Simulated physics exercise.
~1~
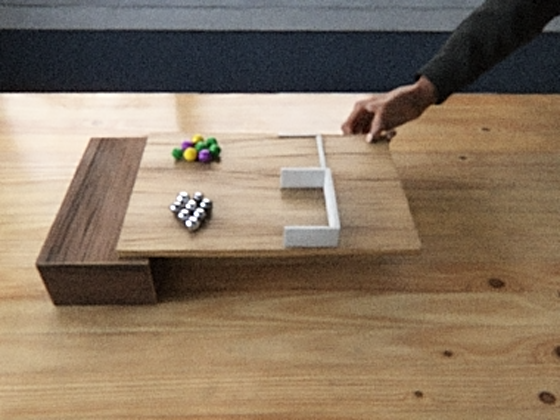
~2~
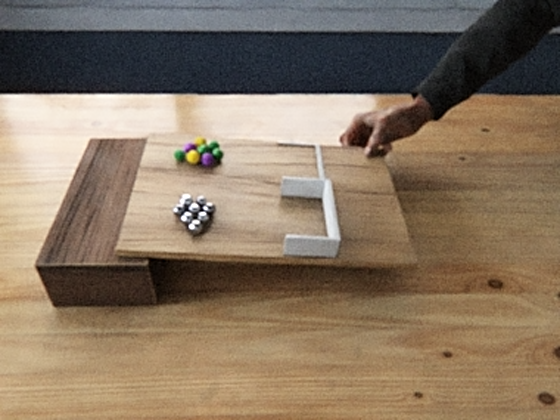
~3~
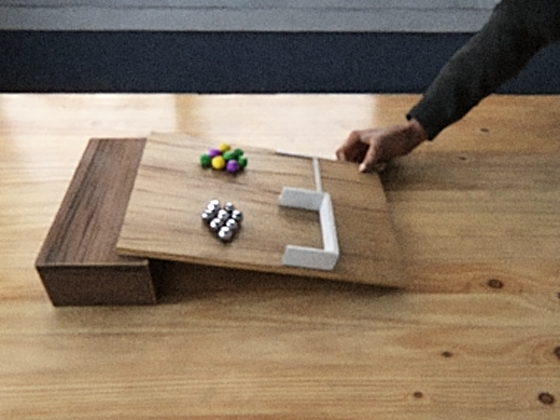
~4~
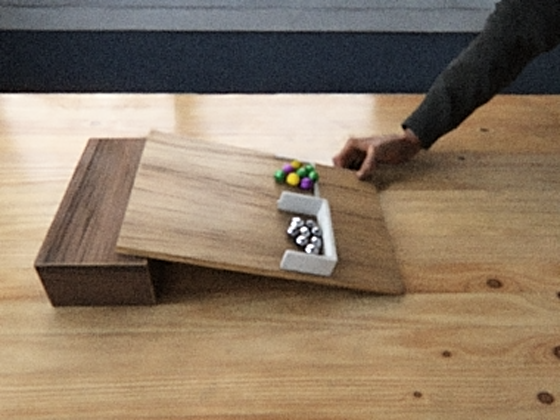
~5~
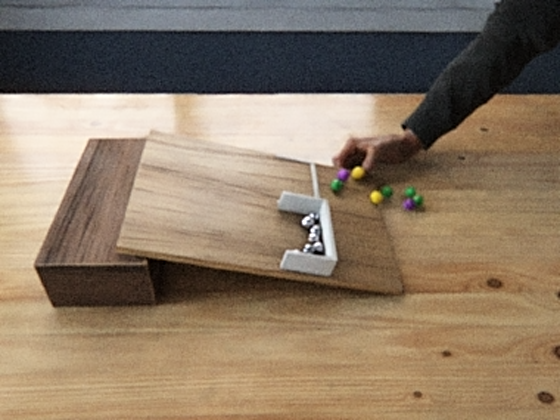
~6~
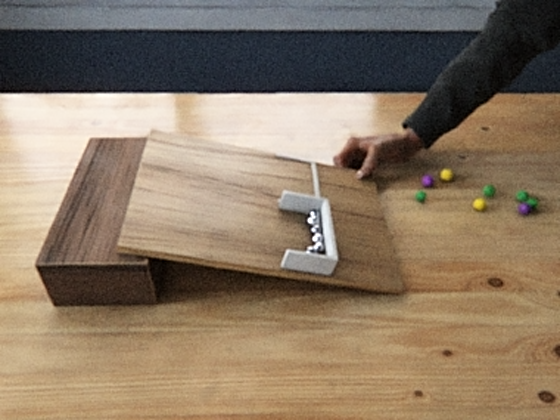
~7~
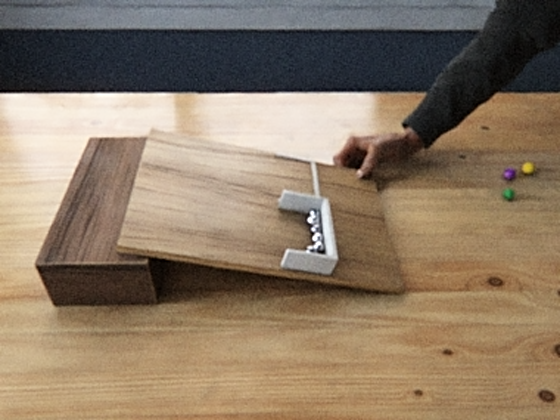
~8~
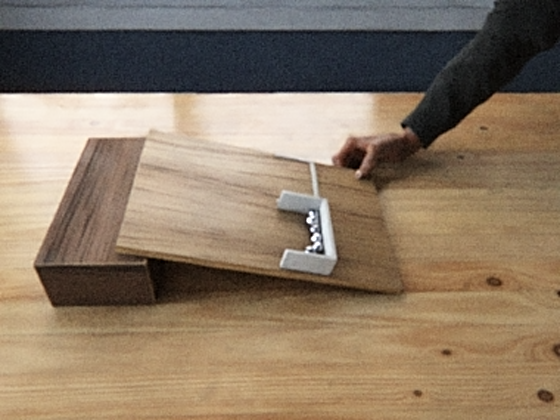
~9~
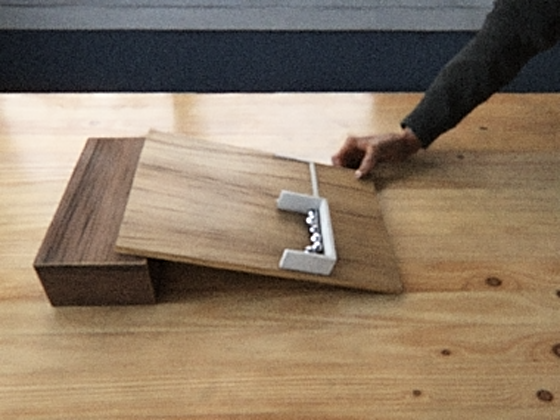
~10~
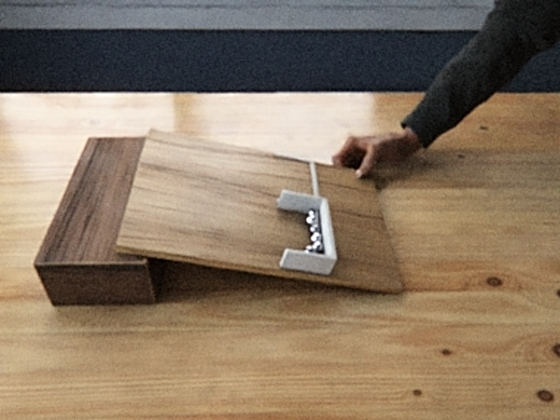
A wooden board, one end resting on a dark wooden block, is lowered at its right end by a hand until it slopes down to the table. At first, a cluster of silvery balls sits near the front and a cluster of green, purple and yellow balls sits behind it. As the slope steepens, both clusters slide right toward the white barriers. The silvery balls gather inside the near bracket-shaped barrier, while the coloured ones pass the far strip, scatter across the table and roll out of view. The hand stays at the board's edge, and the silvery balls remain held.
